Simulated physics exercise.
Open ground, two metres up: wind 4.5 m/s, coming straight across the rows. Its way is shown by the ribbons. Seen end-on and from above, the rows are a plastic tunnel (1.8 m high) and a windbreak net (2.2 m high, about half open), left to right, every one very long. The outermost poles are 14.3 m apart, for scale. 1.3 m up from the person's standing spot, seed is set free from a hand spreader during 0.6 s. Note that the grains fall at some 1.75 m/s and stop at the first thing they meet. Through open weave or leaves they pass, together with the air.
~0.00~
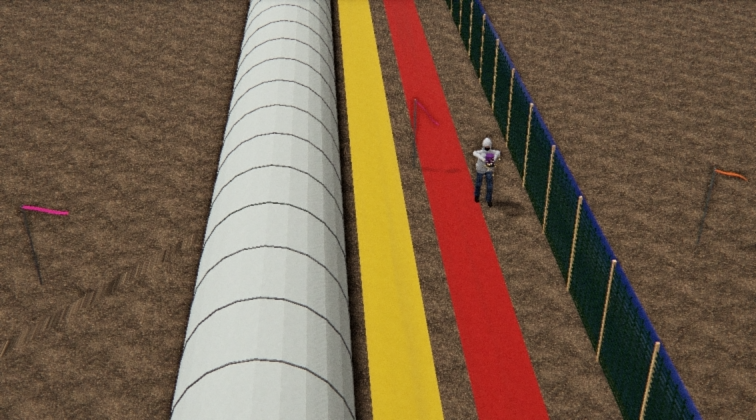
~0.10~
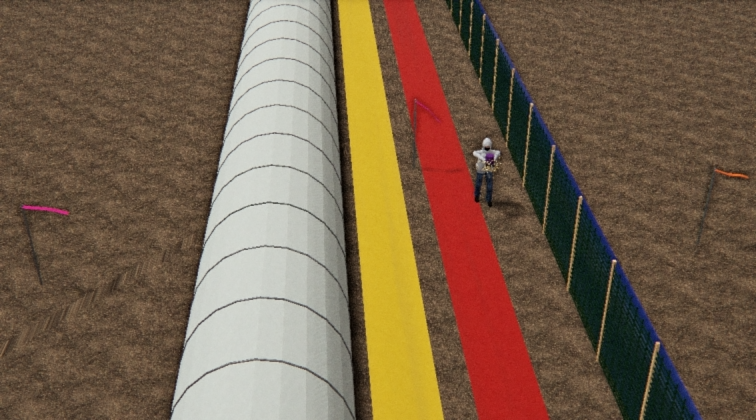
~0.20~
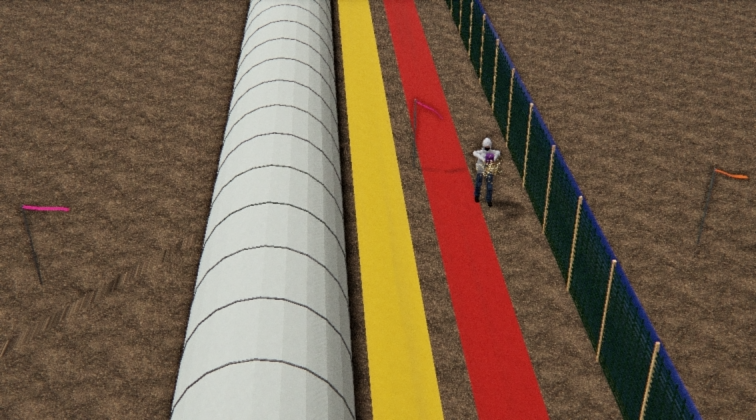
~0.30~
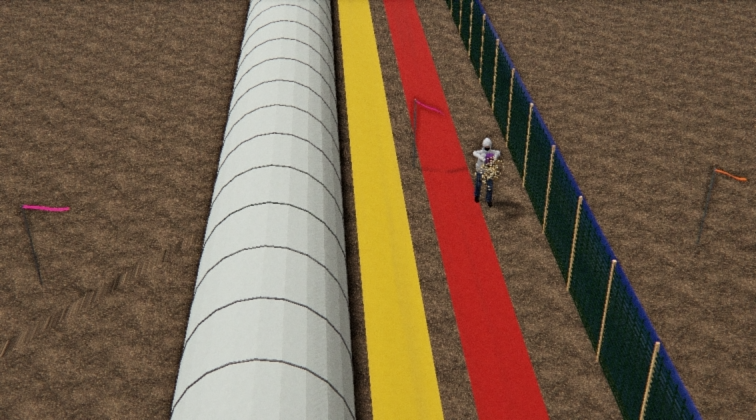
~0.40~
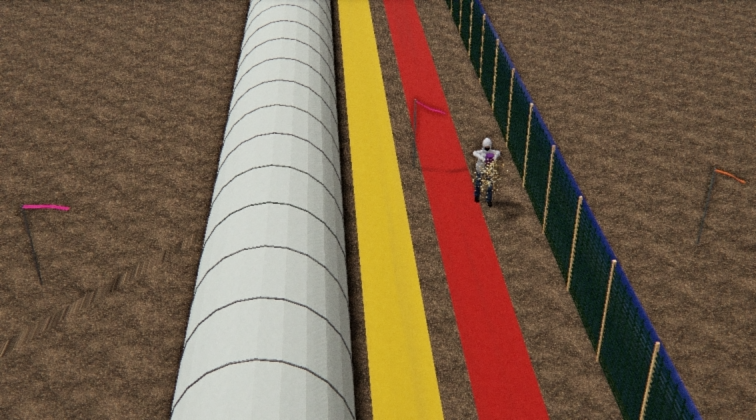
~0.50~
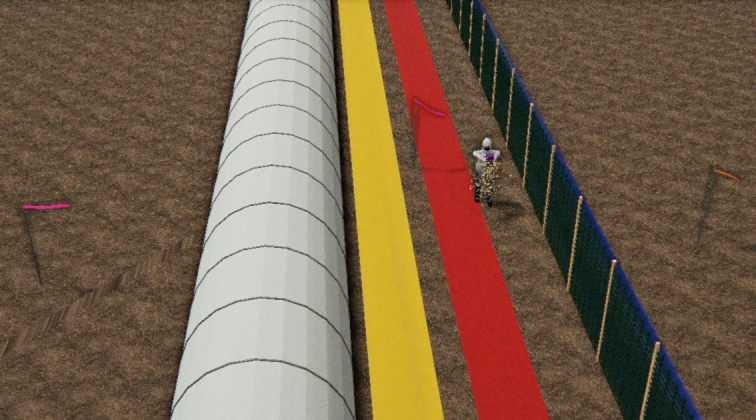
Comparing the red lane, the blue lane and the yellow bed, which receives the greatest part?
The greatest part goes to the red one.
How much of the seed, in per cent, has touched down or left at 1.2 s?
That comes to near 60 %.
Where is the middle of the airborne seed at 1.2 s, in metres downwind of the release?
My estimate would be some 0.5 metres.
After 1.2 s, 41 % is in the air or yet to come; 46 % lies on the red lane, 0 % on the yellow bed and 0 % on the blue lane; the middle of what still flies is 0.3 m above the low ground, near (475, 202).
After 2.0 s, 1 % is in the air or yet to come; 78 % lies on the red lane, 0 % on the yellow bed and 0 % on the blue lane.
After 3.5 s, 0 % is in the air or yet to come; 79 % lies on the red lane, 0 % on the yellow bed and 0 % on the blue lane.
After 8.0 s, 0 % is in the air or yet to come; 79 % lies on the red lane, 0 % on the yellow bed and 0 % on the blue lane.
After 45.0 s, 0 % is in the air or yet to come; 79 % lies on the red lane, 0 % on the yellow bed and 0 % on the blue lane.
